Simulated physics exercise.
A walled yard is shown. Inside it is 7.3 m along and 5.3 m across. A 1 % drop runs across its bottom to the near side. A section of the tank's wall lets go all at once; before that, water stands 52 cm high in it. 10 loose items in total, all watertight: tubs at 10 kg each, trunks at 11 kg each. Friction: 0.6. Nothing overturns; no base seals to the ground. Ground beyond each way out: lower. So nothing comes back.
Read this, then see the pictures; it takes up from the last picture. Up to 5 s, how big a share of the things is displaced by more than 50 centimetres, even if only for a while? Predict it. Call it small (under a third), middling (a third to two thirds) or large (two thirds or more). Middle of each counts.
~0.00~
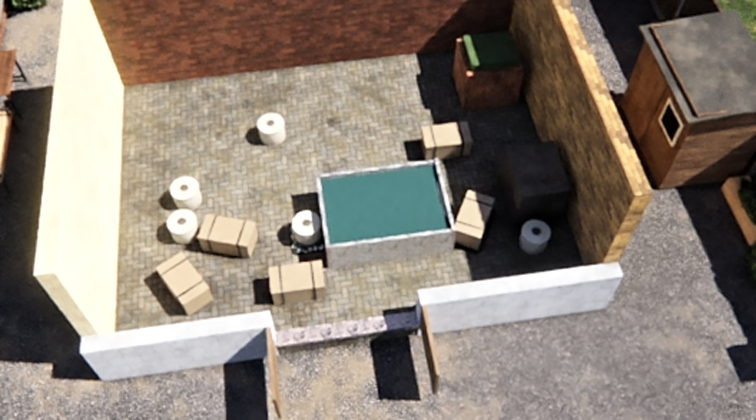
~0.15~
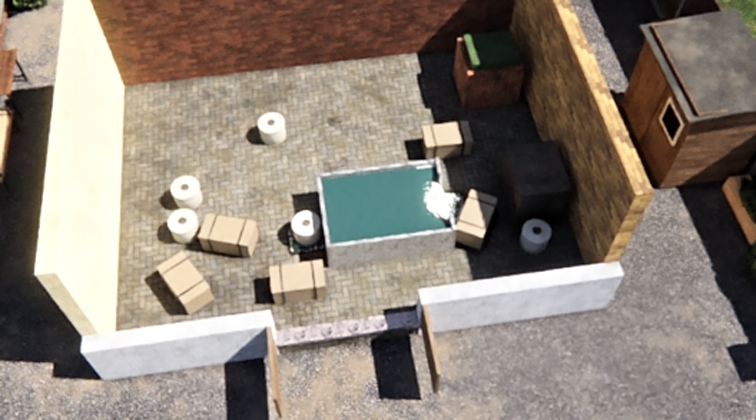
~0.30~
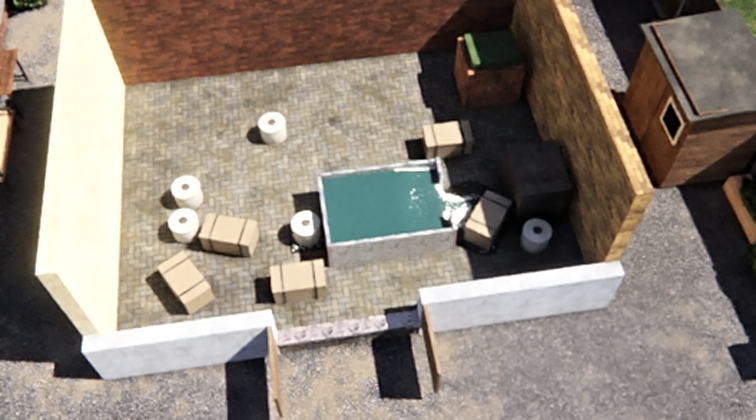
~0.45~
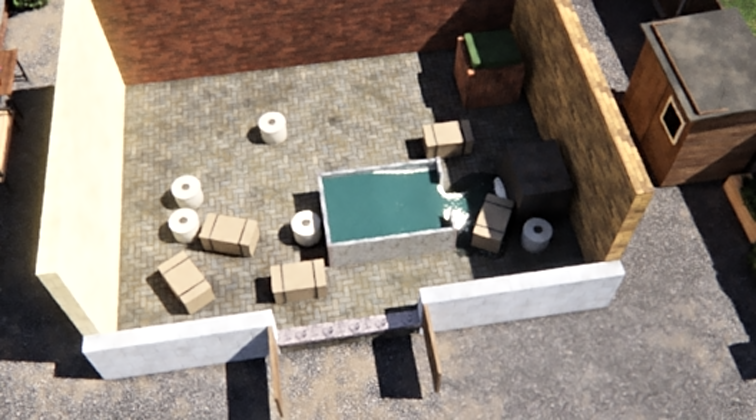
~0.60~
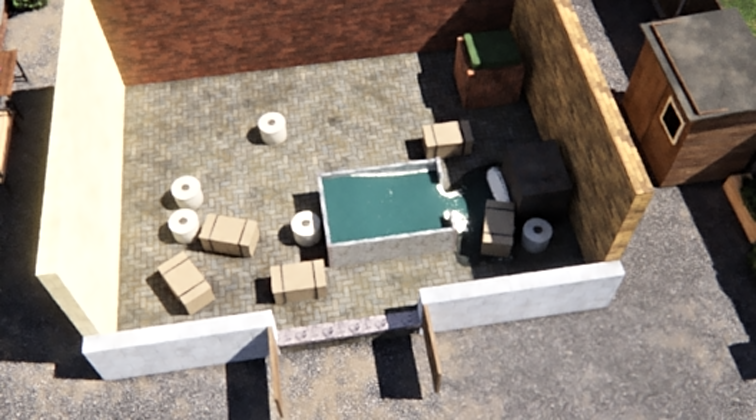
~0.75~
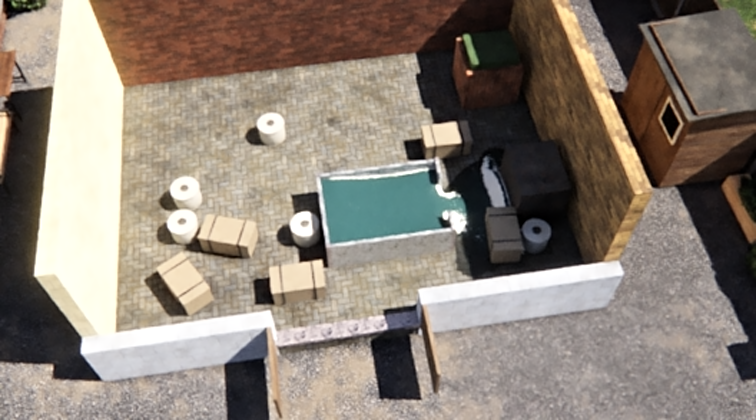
Small, under a third.
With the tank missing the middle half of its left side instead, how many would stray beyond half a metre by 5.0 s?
The count would be 5.
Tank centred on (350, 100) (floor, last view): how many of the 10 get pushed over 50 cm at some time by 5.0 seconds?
So the tally would be 2.
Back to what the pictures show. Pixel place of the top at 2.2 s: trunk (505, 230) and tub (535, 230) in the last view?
They end up about (541, 251) and (564, 226) in the last view.
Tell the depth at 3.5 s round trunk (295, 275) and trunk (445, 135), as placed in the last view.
Depths: Near 1 cm, then near 2 cm.
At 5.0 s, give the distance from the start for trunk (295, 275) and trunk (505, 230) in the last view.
Going in order, that's 5 cm for one and 120 cm for the other.
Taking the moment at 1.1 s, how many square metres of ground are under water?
Somewhere about 6.5 m2, give or take.
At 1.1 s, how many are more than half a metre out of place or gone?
1.
After 1.1 s 1 of 10 are over 50 cm from their spots; 0 afloat.
After 2.2 s 1 of 10 are over 50 cm from their spots; 2 afloat.
After 3.5 s 2 of 10 are over 50 cm from their spots; 2 afloat.
After 5.0 s 2 of 10 are over 50 cm from their spots, and 2 have been at some point; 2 afloat.
